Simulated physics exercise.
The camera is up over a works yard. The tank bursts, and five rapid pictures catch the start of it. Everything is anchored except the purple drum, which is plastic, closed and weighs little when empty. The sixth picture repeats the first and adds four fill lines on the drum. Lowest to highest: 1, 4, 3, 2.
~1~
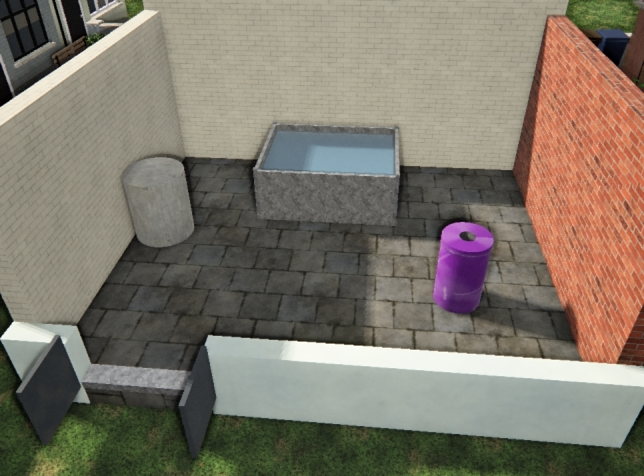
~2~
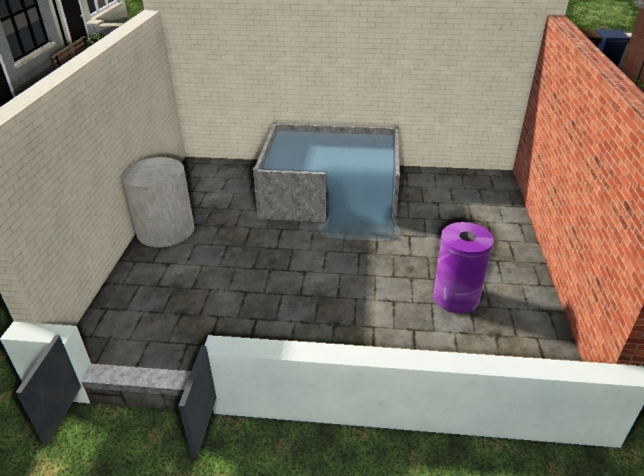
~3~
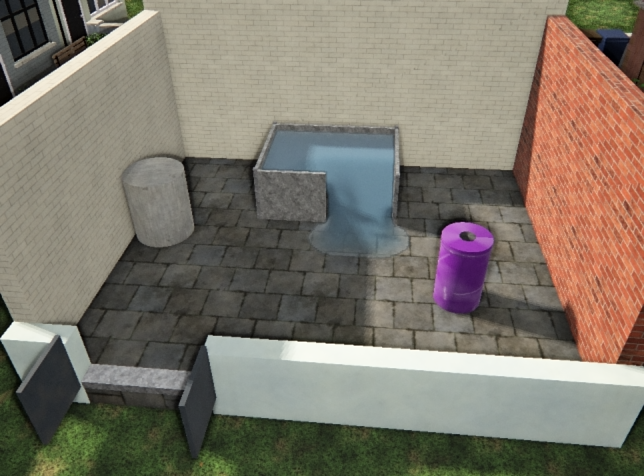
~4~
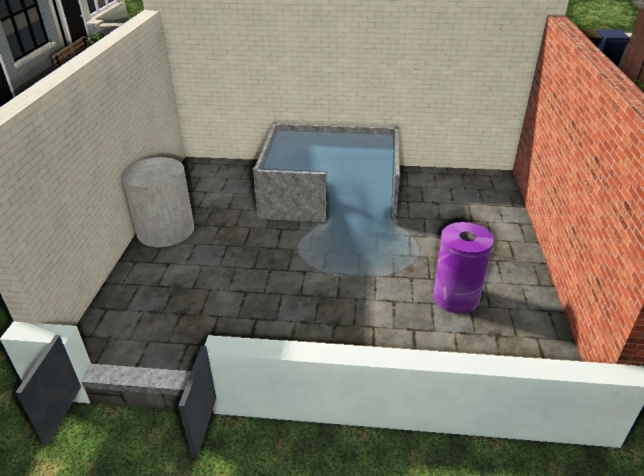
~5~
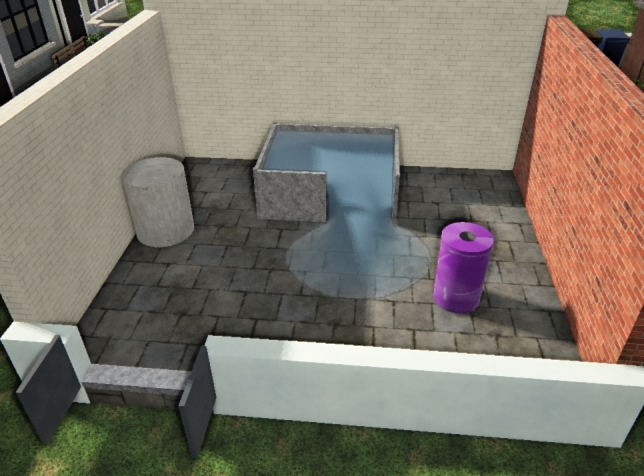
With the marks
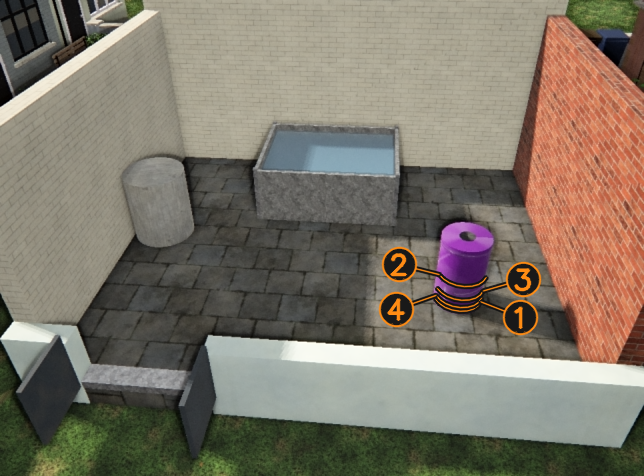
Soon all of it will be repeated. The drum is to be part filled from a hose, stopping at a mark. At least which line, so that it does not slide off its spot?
It is 2.
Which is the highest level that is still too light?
The answer is 3.
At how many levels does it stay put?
One of them.
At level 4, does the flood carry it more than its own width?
Yes, clearly.
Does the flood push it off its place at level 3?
Yes, that goes wrong.
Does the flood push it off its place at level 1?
Yes.
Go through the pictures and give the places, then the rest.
The first picture shows lid of the purple drum at (468, 237); tank full, its middle at (331, 153); open gate at (143, 334).
In the second picture, 2 % of the ground under water, its edge towards the drum at (394, 232).
In the third picture, 4 % of the ground under water, its edge towards the drum at (399, 247).
In the fourth picture, 7 % of the ground under water, its edge towards the drum at (399, 265).
The fifth picture shows lid of the purple drum at (468, 237); 10 % of the ground under water, its edge towards the drum at (410, 279).
In orange, 1 at (459, 311); 2 at (464, 286); 3 at (461, 300); 4 at (460, 307); from the bottom up 1, 4, 3, 2.
If 1 is chosen, it is pushed about 4 times its own width away.
If 2 is chosen, it does not move.
If 3 is chosen, it is pushed about its own width away.
If 4 is chosen, it is pushed about twice its own width away.
